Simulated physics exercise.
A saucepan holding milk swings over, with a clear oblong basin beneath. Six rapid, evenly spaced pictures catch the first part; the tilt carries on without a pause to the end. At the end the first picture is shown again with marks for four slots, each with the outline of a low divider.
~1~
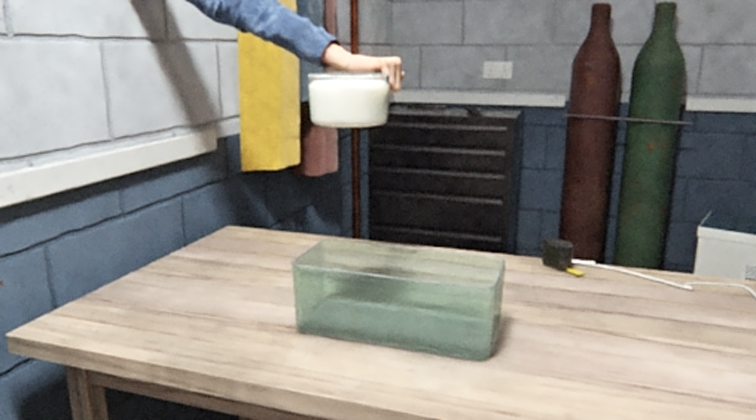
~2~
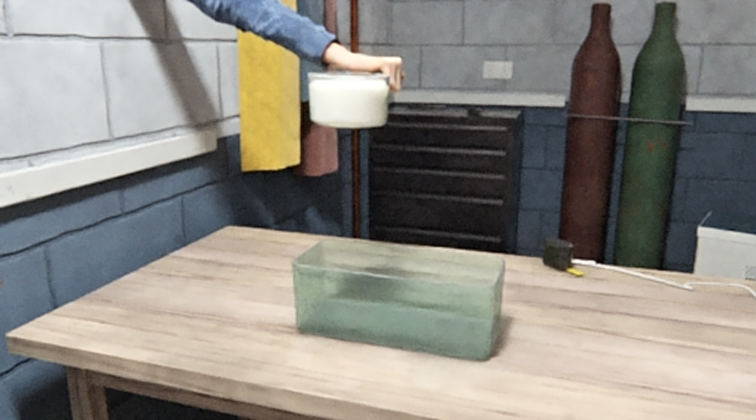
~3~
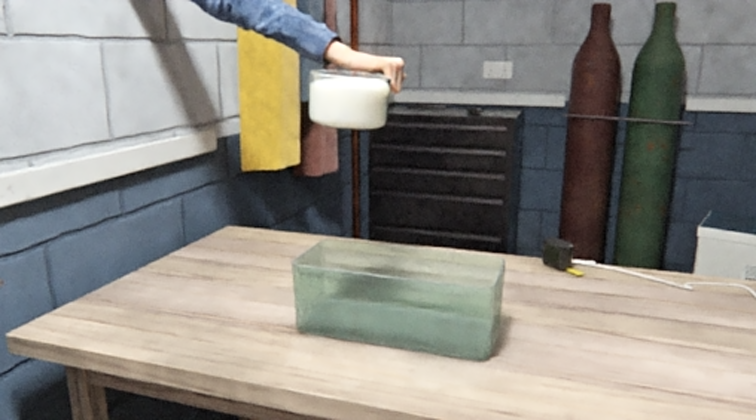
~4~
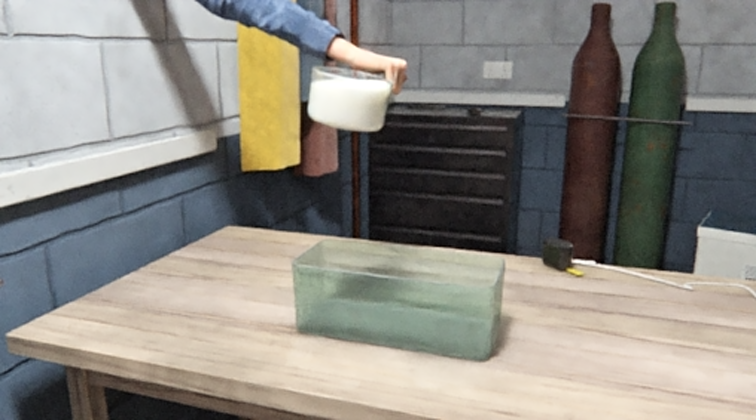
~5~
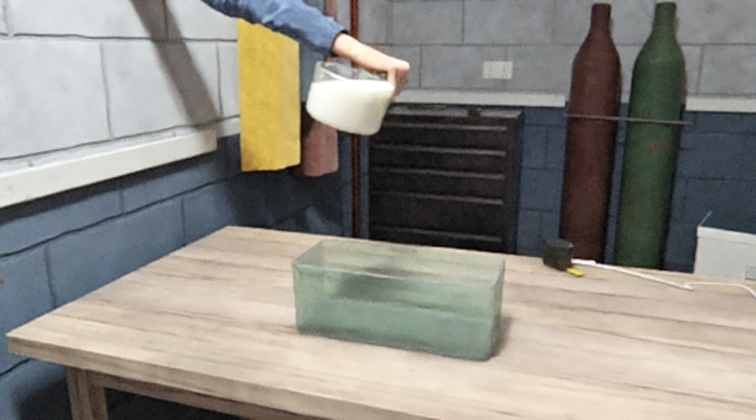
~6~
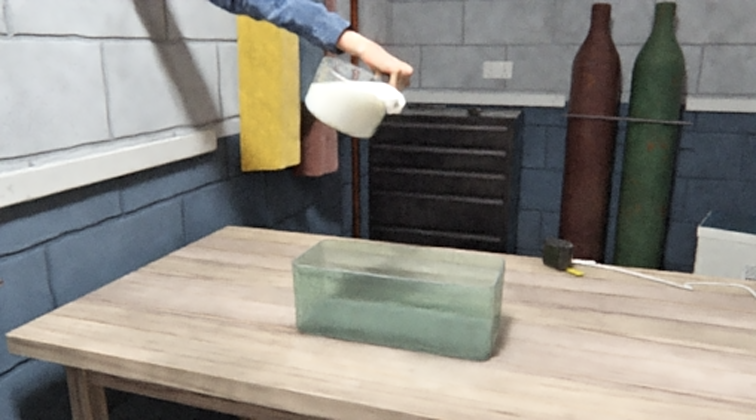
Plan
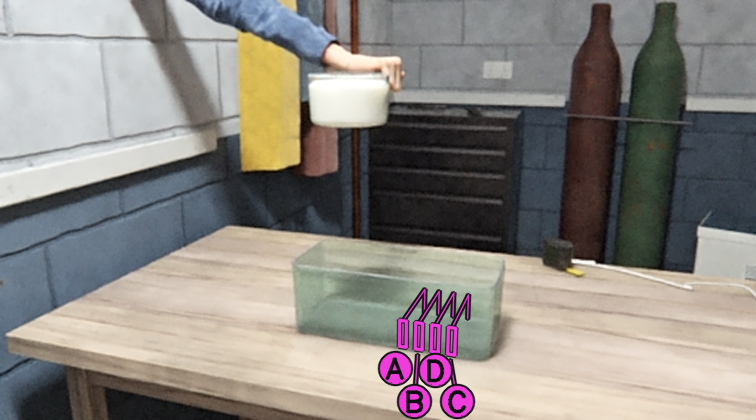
A hand at the end of a blue-sleeved arm, reaching in from the upper left, holds a clear pan of white milk level, then steadily tilts it down to the right until milk reaches over the lip. Below, a clear greenish oblong basin rests on a pale wooden table. The still, slightly raised view shows a grey-and-blue block-walled workshop with yellow cloth, black drawers, and red and green cylinders behind.
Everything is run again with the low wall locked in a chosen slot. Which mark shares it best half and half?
D beats the others.
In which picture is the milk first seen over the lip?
In picture 5.
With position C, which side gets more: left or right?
The left one.
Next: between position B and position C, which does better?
Position B.
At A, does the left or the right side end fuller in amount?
The right side.
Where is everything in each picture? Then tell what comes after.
Upright, lip at (386, 75); basin from (297, 329) to (490, 359); nothing has left yet.
Upright, lip at (386, 76); nothing has left yet.
Tipped about 5°, lip at (387, 78); nothing has left yet.
Tipped about 11°, lip at (389, 83); nothing has left yet.
Tipped about 19°, lip at (391, 89); milk is over the lip, down to (391, 89).
Tipped about 29°, lip at (392, 97); milk is over the lip, down to (396, 111).
On the marked copy, A at (401, 352); B at (417, 354); C at (450, 360); D at (433, 357).
For position A, about 12 % ends left of the wall and 87 % right of it.
For position B, about 29 % ends left of the wall and 69 % right of it.
For position C, about 79 % ends left of the wall and 18 % right of it.
For position D, about 49 % ends left of the wall and 49 % right of it.
